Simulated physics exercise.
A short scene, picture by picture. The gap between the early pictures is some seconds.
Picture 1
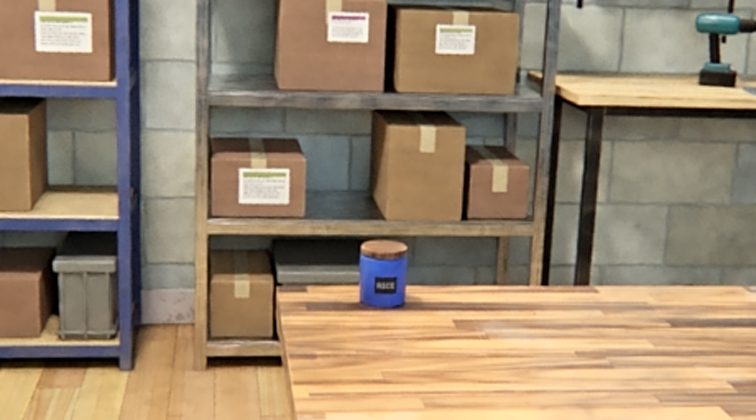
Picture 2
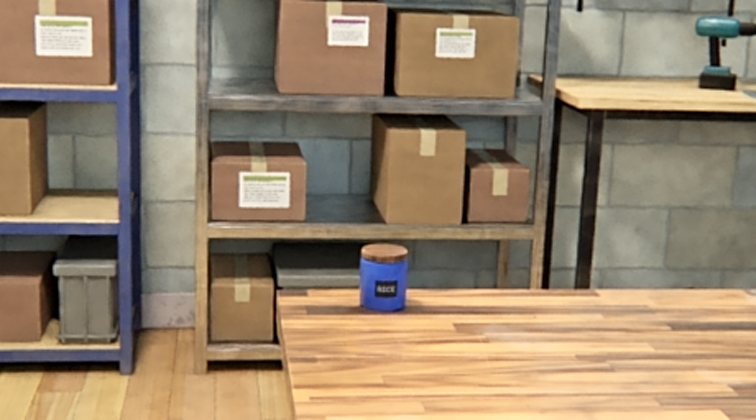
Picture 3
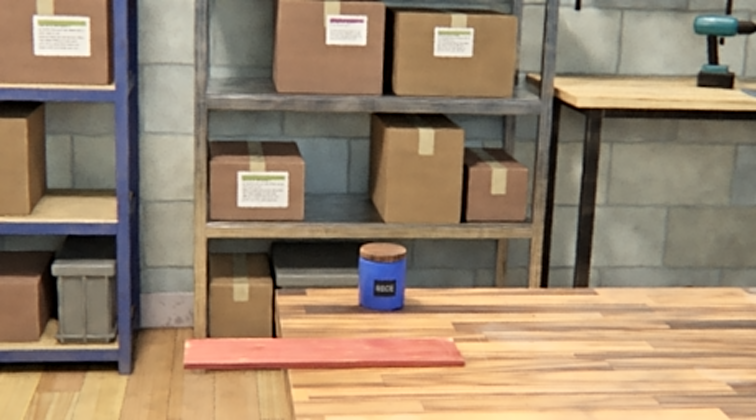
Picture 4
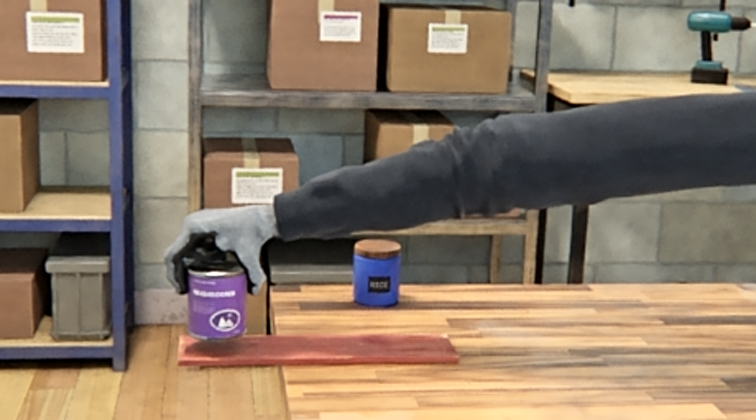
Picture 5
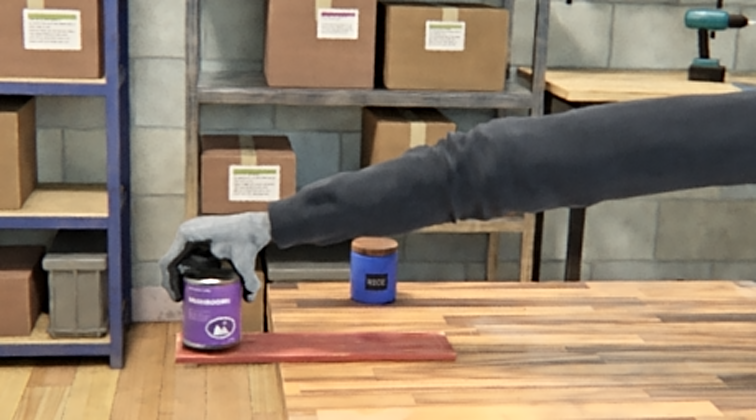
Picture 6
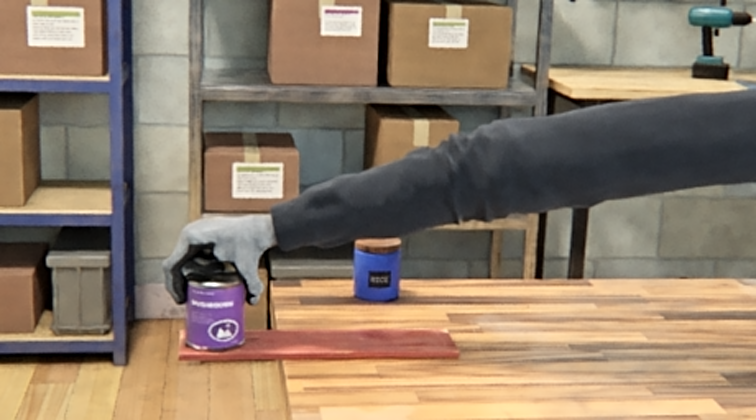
In a storage room, a blue jar sat on a wooden table, a red board appeared jutting past its left edge, and a gloved hand lowered a purple tin onto the board's left end.
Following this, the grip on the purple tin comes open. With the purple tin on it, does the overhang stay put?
No.
Then, 0.40 s past the last view, purple tin now down on the floor or falling; red plank rocked 61° from its first pose.
Then, 0.60 s past the last view, red plank now down on the floor or falling.
Then, 0.80 s past the last view, things are still on the move.
Finally, down on the floor or falling, purple tin and red plank; blue jar still in place. The plank comes down.
